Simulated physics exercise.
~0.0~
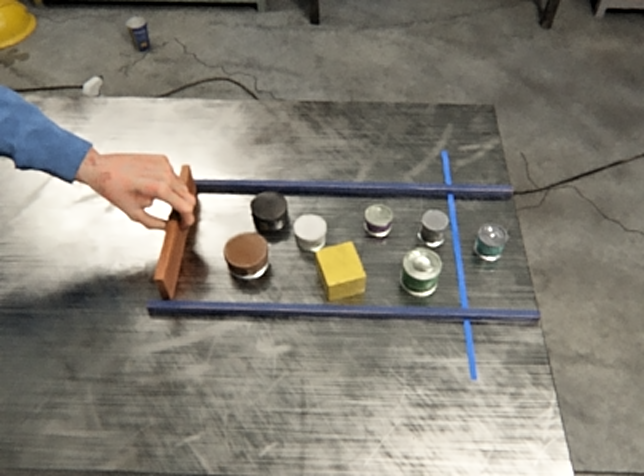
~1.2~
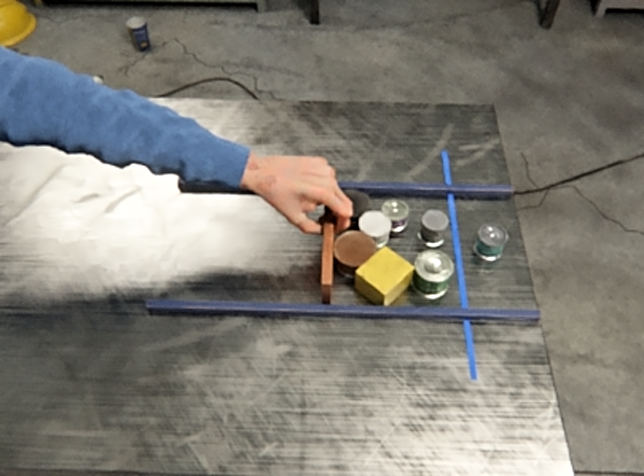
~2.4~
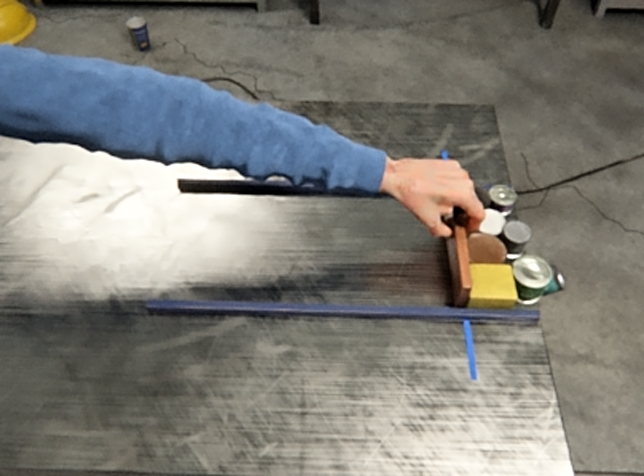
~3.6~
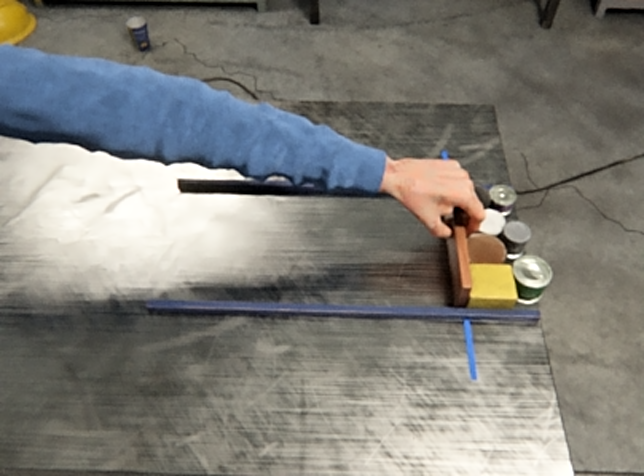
To begin with, a hand in a blue sleeve holds an upright reddish-brown board at the left end of a channel between two dark rails, with small round containers and a yellow block scattered ahead of it. The hand pushes the board right, gathering the brown pot, black tub, white pot and yellow block into a cluster. The push continues to the blue tape near the table's end, crowding the pieces together at the edge. The turquoise tin, farthest right, tips over the edge and drops from sight. The board stops, and the other pieces stay bunched against one another at the brink.
